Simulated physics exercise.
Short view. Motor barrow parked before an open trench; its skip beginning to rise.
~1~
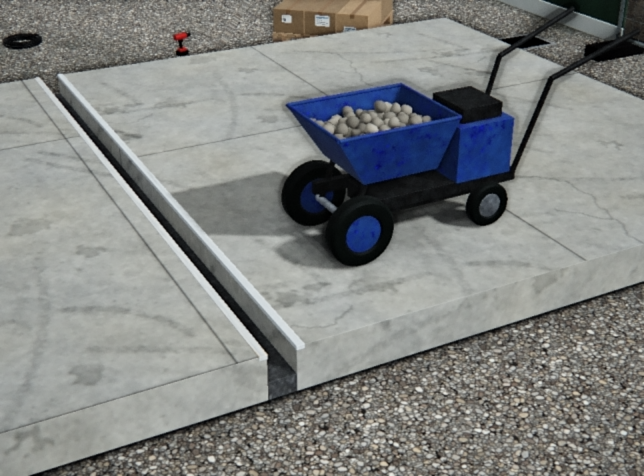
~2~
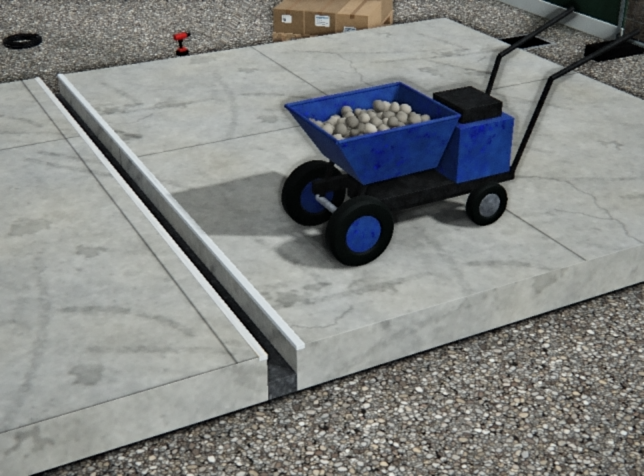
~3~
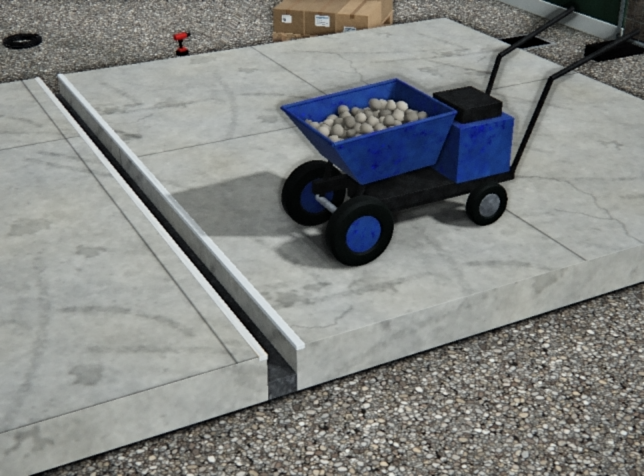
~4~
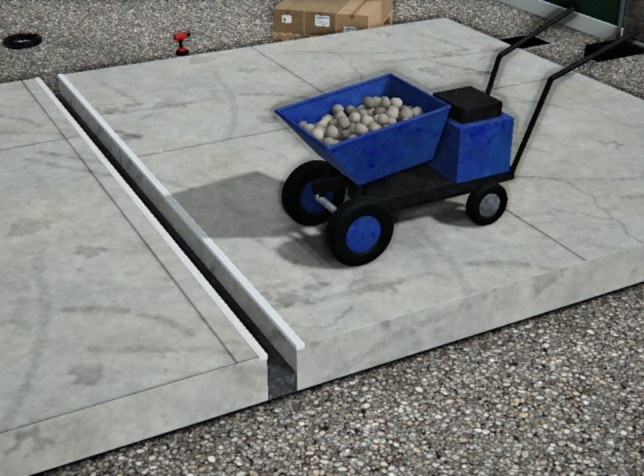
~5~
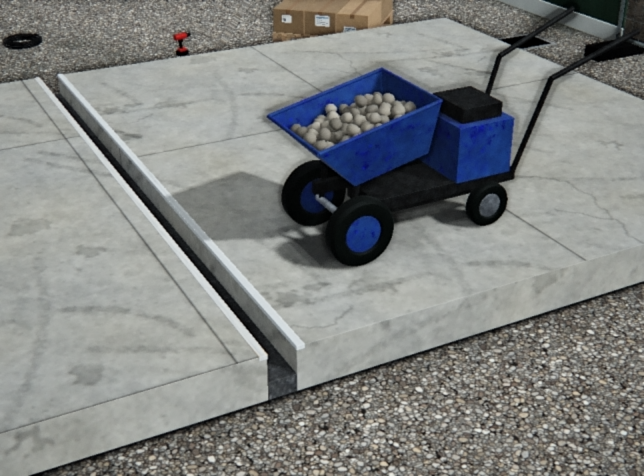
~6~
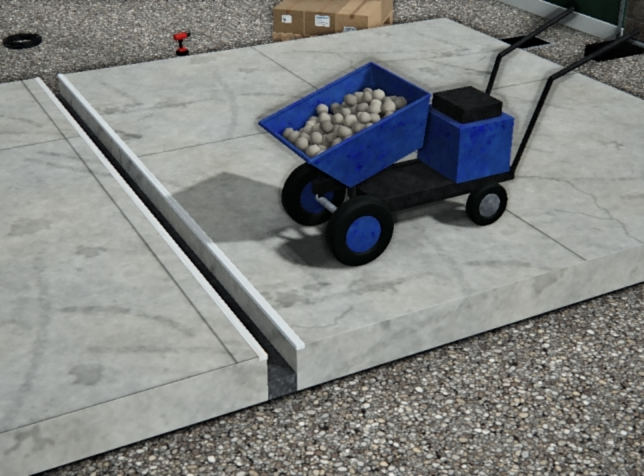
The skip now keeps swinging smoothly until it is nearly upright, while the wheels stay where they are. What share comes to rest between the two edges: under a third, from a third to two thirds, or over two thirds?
My guess is the trench keeps one to two thirds of it.
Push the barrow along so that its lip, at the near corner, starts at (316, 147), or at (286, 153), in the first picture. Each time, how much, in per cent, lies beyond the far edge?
First try: Some 60 %; second try: 90 %.
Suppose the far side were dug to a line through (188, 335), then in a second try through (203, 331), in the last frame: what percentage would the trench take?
The first case gives close to 100 per cent and the second close to 90 per cent.
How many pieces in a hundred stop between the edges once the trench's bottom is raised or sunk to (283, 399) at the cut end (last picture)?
Estimated share: Approx. 70 per cent.
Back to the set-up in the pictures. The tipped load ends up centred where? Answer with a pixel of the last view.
Last view, resting centre - approx. (211, 272).
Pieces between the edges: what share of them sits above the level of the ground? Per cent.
Roughly 30 percent.
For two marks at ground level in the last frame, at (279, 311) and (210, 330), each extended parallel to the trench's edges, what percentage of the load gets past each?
Roughly 90 per cent, then roughly 20 per cent.
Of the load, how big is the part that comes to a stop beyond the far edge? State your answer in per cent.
35 %.
Just after the last frame, skip tipped steeply; every one in the skip.
A moment on, skip tipped right over; the larger part in the skip; just a few short of the trench; about a tenth in or heaped over the trench; just a few beyond it; just a few falling.
Further on, skip tipped right over; roughly a quarter in the skip; about a tenth short of the trench; roughly half in or heaped over the trench; roughly a quarter beyond it.
When it is over, skip tipped right over; about a tenth short of the trench; roughly half in or heaped over the trench; roughly a third beyond it.
